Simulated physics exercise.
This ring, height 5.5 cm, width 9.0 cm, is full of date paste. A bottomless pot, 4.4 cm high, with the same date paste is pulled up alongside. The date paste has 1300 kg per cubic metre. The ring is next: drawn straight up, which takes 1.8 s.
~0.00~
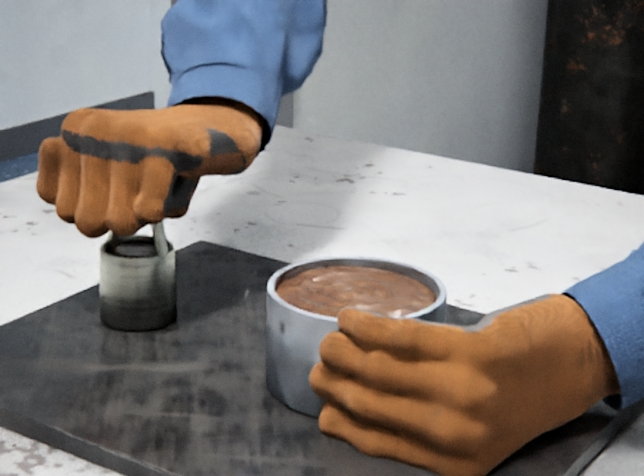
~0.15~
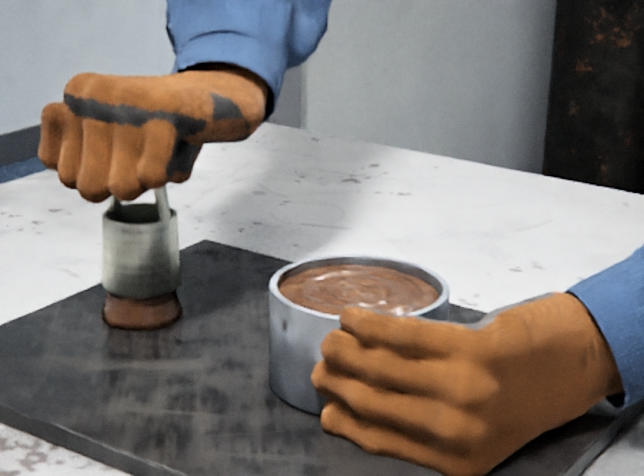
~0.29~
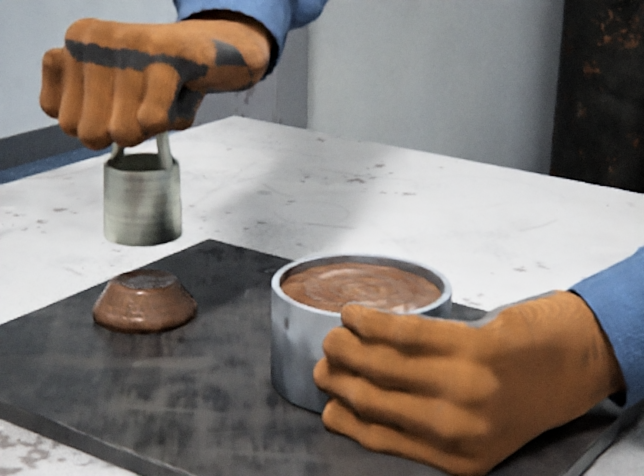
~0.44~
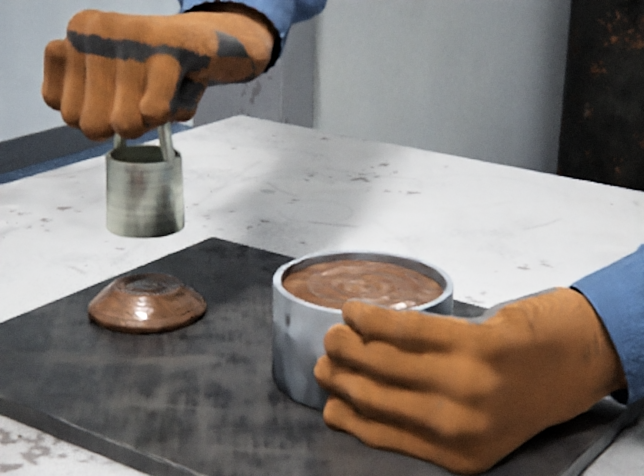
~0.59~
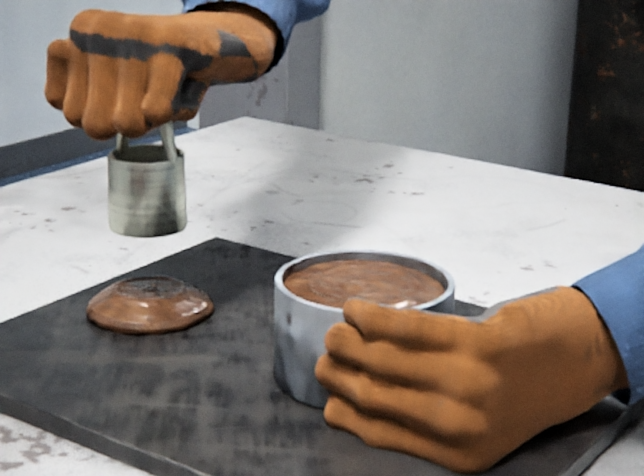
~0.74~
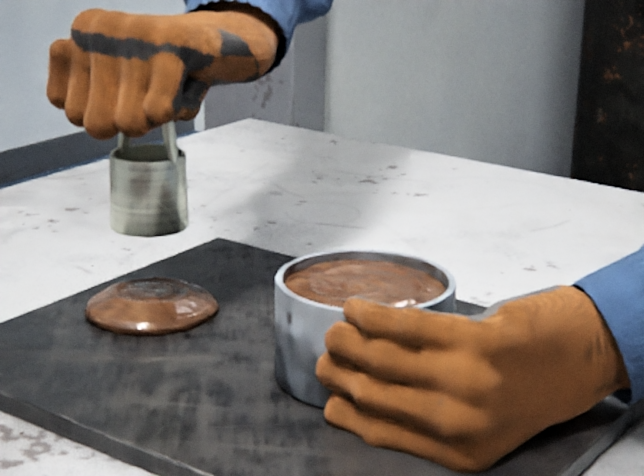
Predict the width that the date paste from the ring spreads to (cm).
Expect roughly 20.0 cm.
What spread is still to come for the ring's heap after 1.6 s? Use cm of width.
Some 4.5 cm.
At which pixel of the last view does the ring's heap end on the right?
Near (545, 396).
By 1.2 s, the ring is up 1.4 cm; the date paste has come down 0.5 cm to 5.0 cm and is 11 cm wide.
By 1.6 s, the ring is up 3.3 cm; the date paste has come down 2.6 cm to 2.9 cm and is 15 cm wide.
By 2.1 s, the ring is up 5.6 cm; the date paste has come down 3.4 cm to 2.1 cm and is 18 cm wide.
By 2.6 s, the ring is clear; the date paste has come down 3.6 cm to 1.9 cm and is 19 cm wide.
By 4.4 s, at rest, the ring is clear; the date paste has come down 3.7 cm to 1.8 cm and is 20 cm wide.
